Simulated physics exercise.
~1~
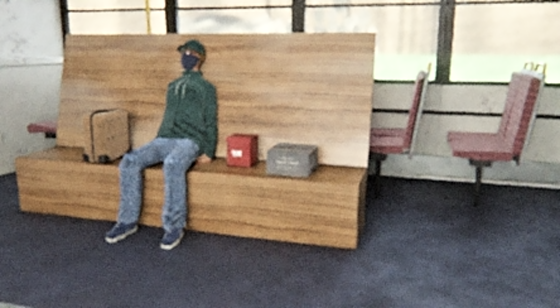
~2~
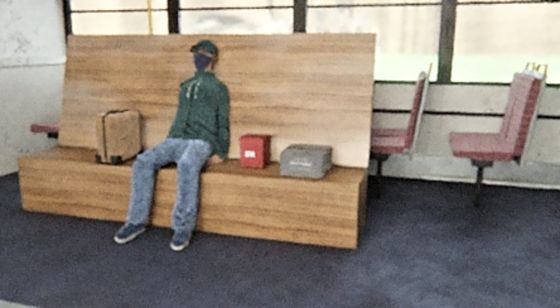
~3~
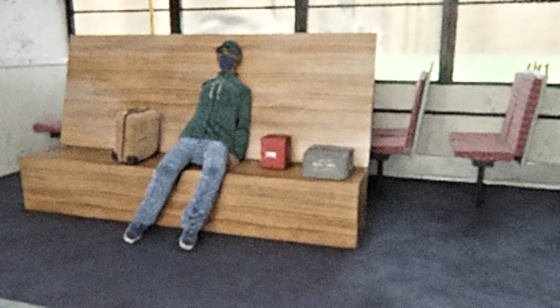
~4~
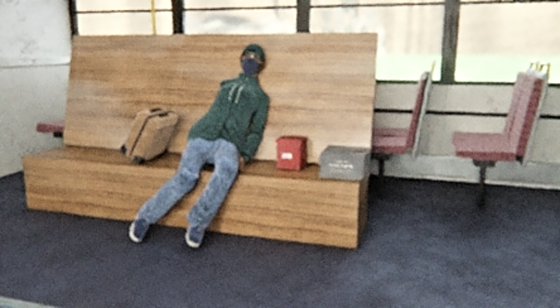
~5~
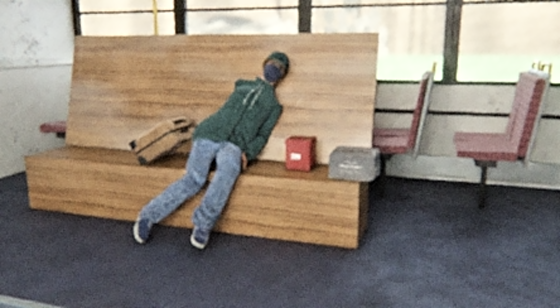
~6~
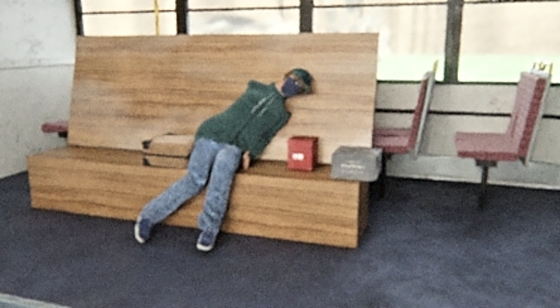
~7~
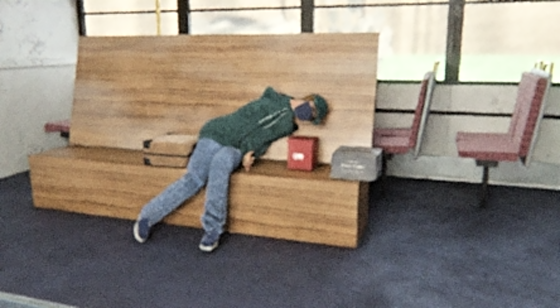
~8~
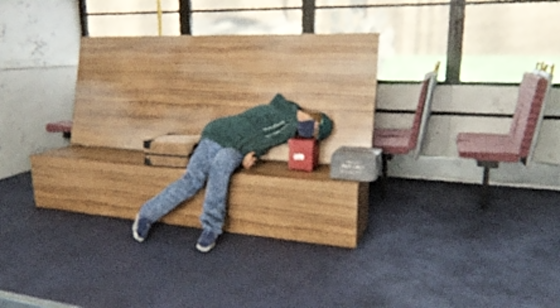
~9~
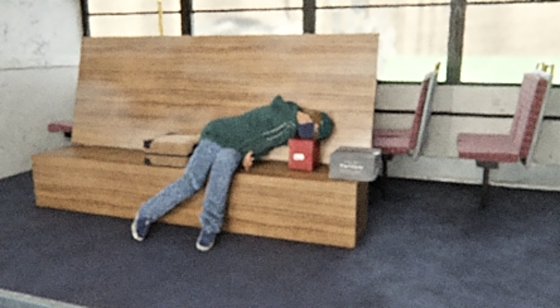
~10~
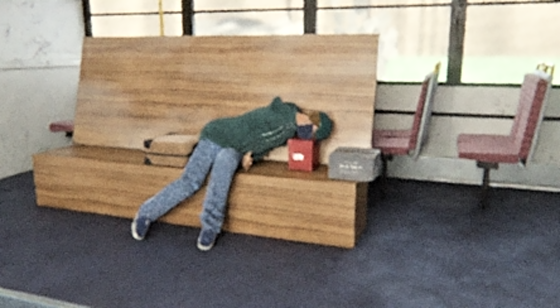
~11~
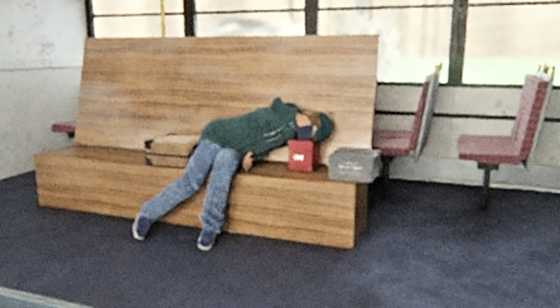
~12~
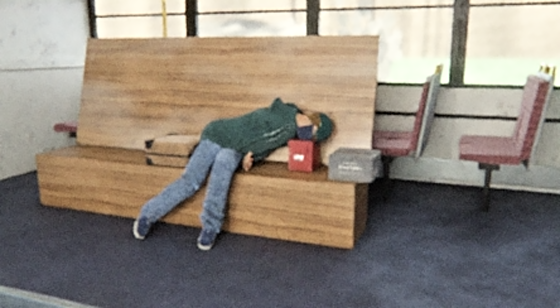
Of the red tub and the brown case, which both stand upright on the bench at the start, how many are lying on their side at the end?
One of them is lying on its side at the end, the brown case.
A passenger in a green top and cap slid a little to the right along a wooden bench and toppled sideways, ending slumped by the red tub, while the brown case tipped onto its side and the grey carton slid but stayed on.
